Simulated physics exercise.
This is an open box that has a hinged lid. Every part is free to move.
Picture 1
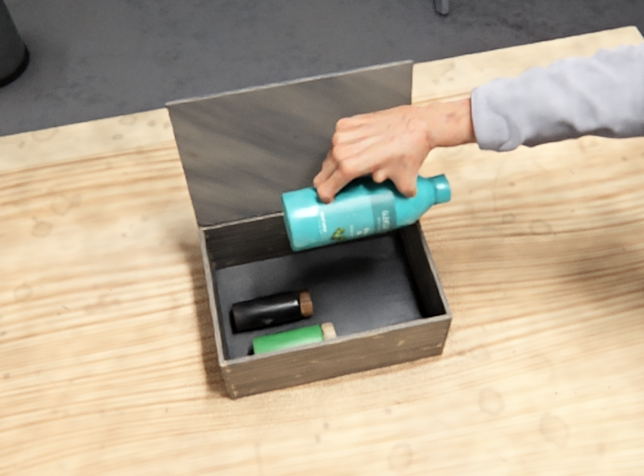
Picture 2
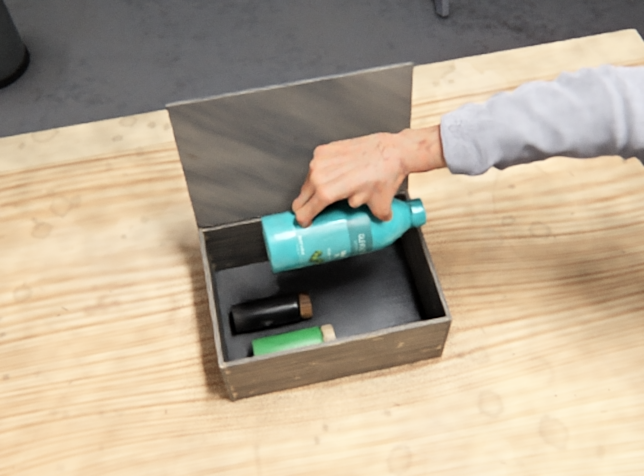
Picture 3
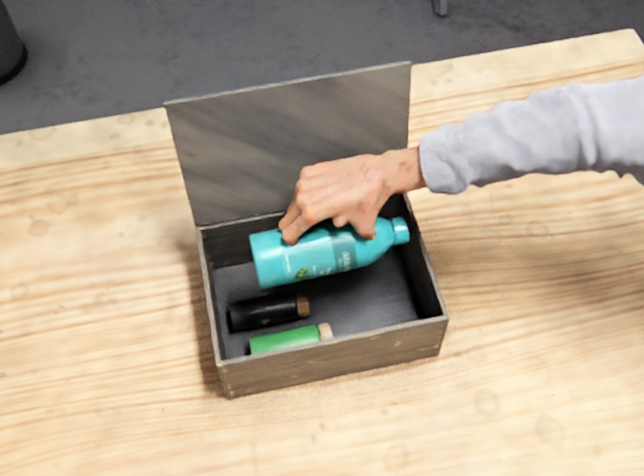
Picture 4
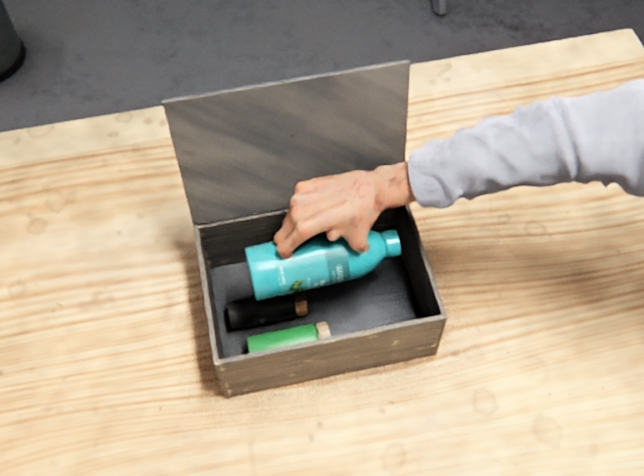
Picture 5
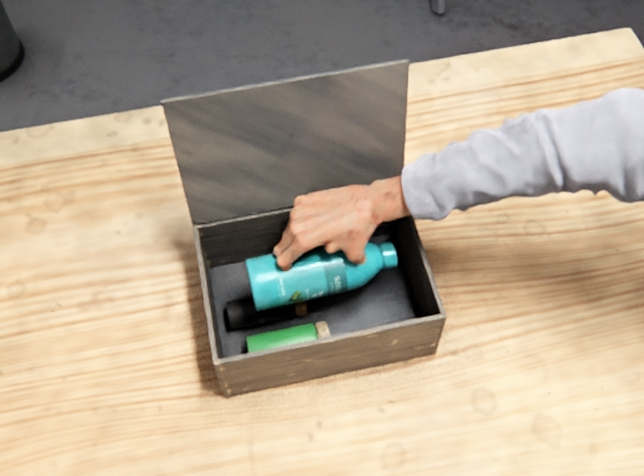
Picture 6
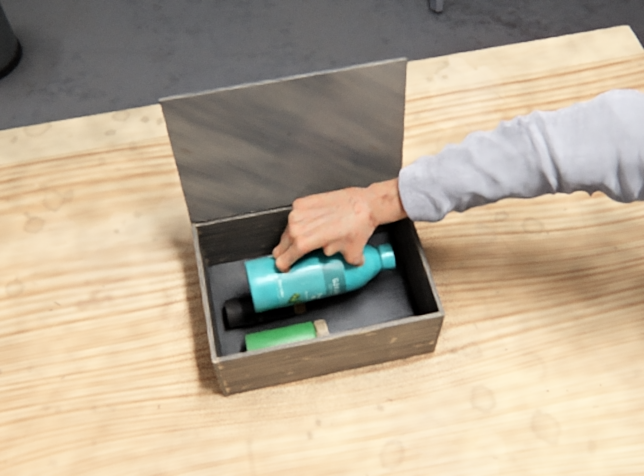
Turquoise bottle being lowered on its side by a hand into an open hinged box holding a black and a green bottle.
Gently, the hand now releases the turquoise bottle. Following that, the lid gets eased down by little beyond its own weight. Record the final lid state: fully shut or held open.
Final lid state: Fully shut.
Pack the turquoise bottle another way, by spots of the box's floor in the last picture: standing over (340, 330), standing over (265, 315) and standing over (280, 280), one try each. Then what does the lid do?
In the first case it sits on the rim; in the second case it will not close; in the third case it is held up.
Then, 0.90 s on from there, lid starting down; turquoise bottle shifted about its own width near (335, 260).
Then, 1.50 s on from there, lid 67° above the rim; turquoise bottle shifted about its own width near (333, 257); black shaker shifted a little.
Then, 1.90 s on from there, lid 8° above the rim; turquoise bottle shifted about its own width near (333, 257); black shaker shifted a little.
In the end, lid shut; moved from the start, turquoise bottle; the other 2 unmoved. At the end, from the last picture's camera, turquoise bottle near (333, 257).
